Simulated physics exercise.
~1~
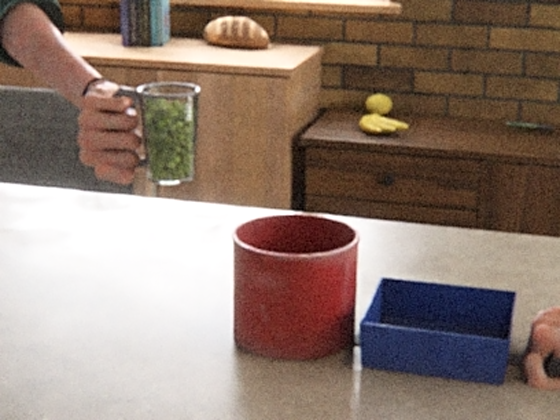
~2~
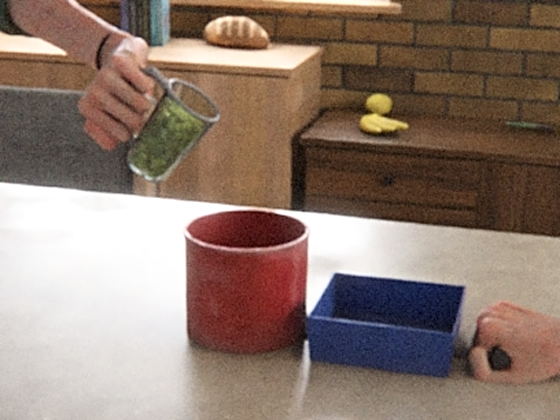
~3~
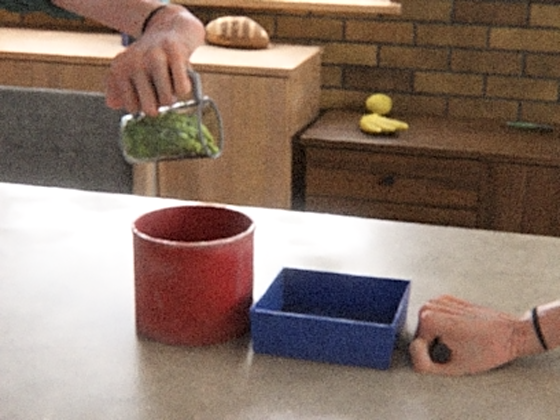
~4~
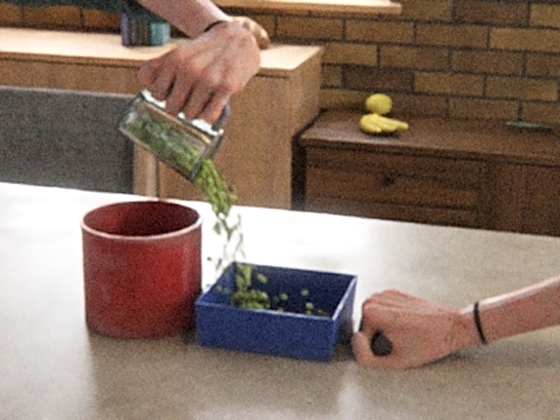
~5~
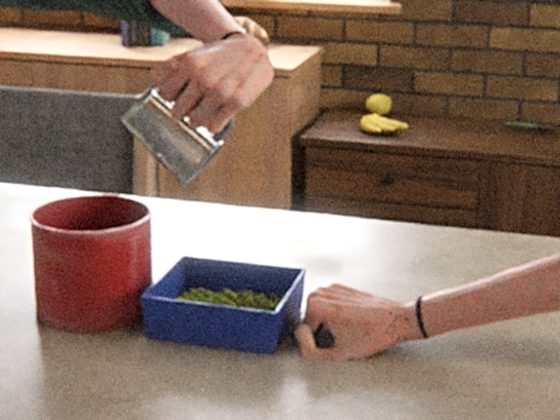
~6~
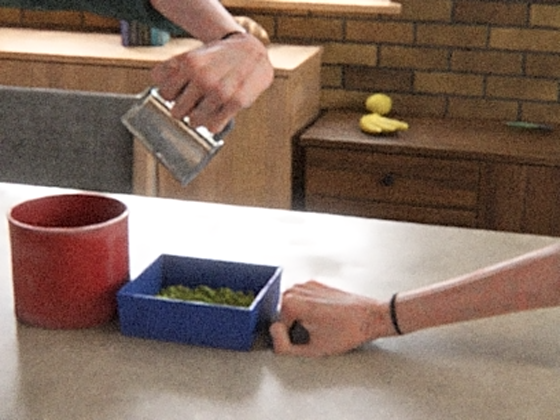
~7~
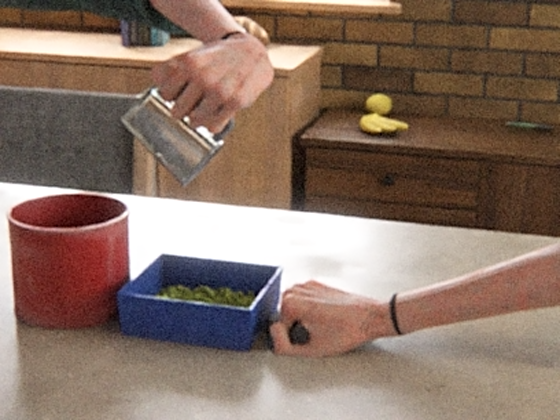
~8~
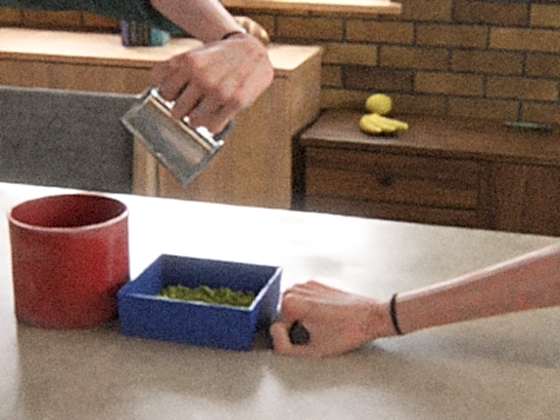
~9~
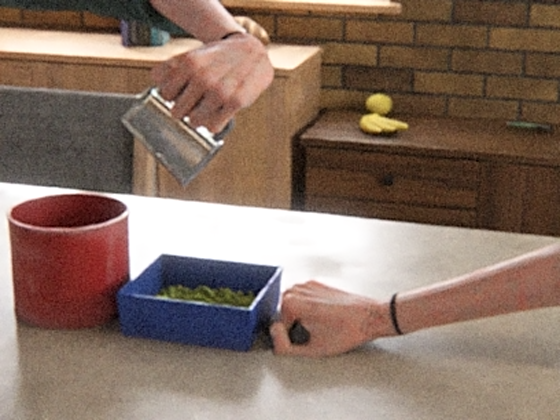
A hand tips green peas from a glass cup into a sliding blue tin, which stops.
